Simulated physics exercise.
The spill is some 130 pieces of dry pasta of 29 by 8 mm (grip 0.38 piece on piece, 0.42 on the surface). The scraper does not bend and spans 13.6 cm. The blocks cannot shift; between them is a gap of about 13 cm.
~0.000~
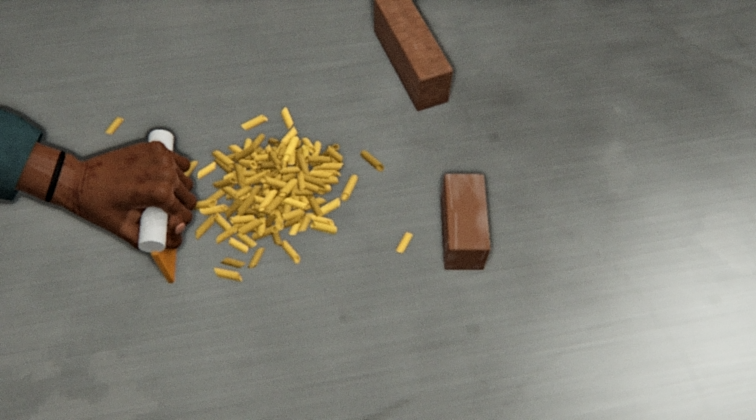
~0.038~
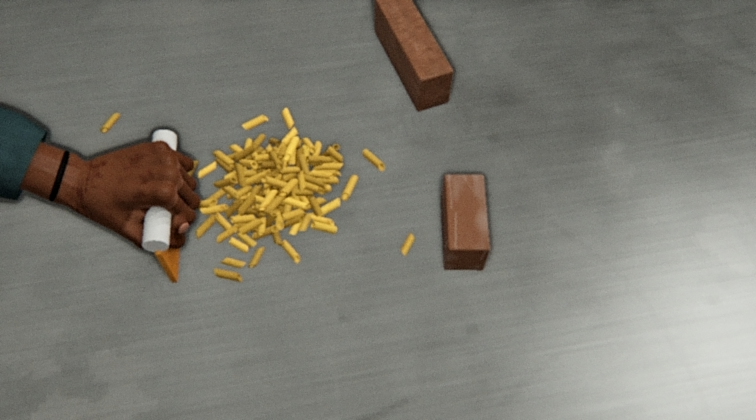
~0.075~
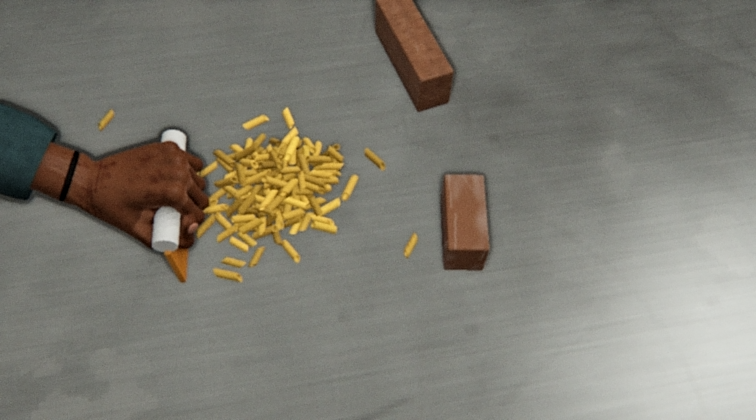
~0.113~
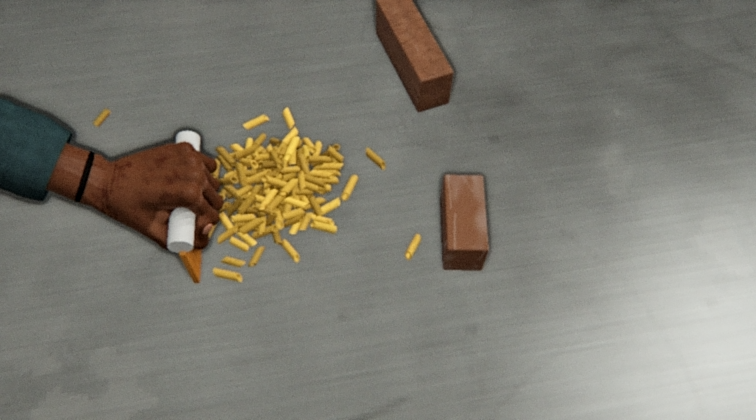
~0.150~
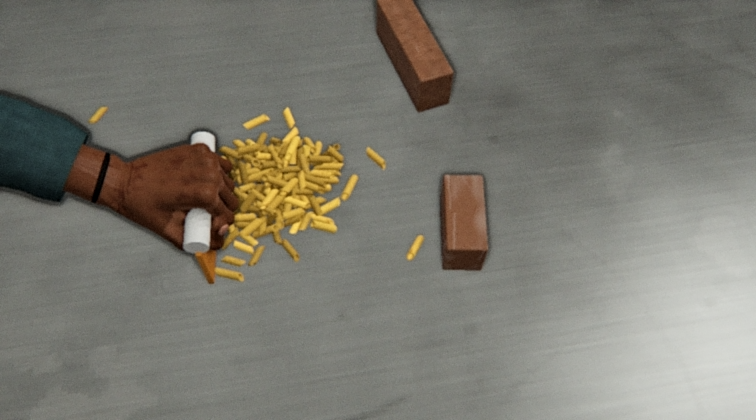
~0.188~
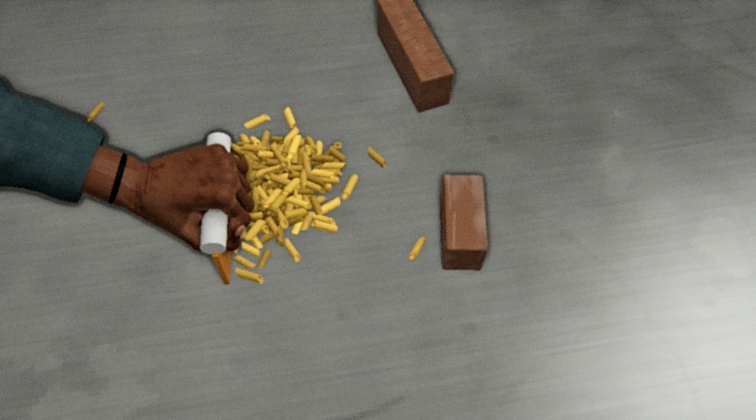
A dark-skinned hand in a teal sleeve and black wristband, gripping a white cylinder with an orange tip showing below it, moves steadily rightward across a brushed grey surface seen from above. Yellow pasta tubes lie heaped beside it with a few strays around, and two reddish-brown blocks sit further right. The hand presses into the heap's left edge, shifting the nearest pieces rightward, while the blocks and view stay still.
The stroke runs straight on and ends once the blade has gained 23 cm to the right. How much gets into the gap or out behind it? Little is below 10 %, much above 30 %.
In or through the gap: Little.
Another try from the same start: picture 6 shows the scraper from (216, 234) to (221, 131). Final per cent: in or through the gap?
Through 25.
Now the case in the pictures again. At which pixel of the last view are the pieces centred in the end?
At about (397, 178).
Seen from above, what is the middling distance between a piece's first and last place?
Some 12 cm.
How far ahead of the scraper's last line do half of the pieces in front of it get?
Some 3 cm.
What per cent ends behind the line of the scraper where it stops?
Roughly 40 per cent.
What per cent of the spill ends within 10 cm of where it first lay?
Some 40 per cent.
After 0.43 s, scraper 16 cm from its start, spill 17 cm wide; held up before the blocks 100 %.
Then, at 0.67 s, scraper 24 cm from its start, spill 20 cm wide; round the near block 5 %, held up before the blocks 95 %.
Then, at 0.88 s, scraper 24 cm from its start, spill 20 cm wide; in or through the gap 5 %, round the near block 5 %, held up before the blocks 90 %.
At rest (1.7 s), in or through the gap 5 %, round the near block 5 %, round the far block 0 %, held up before the blocks 90 %.
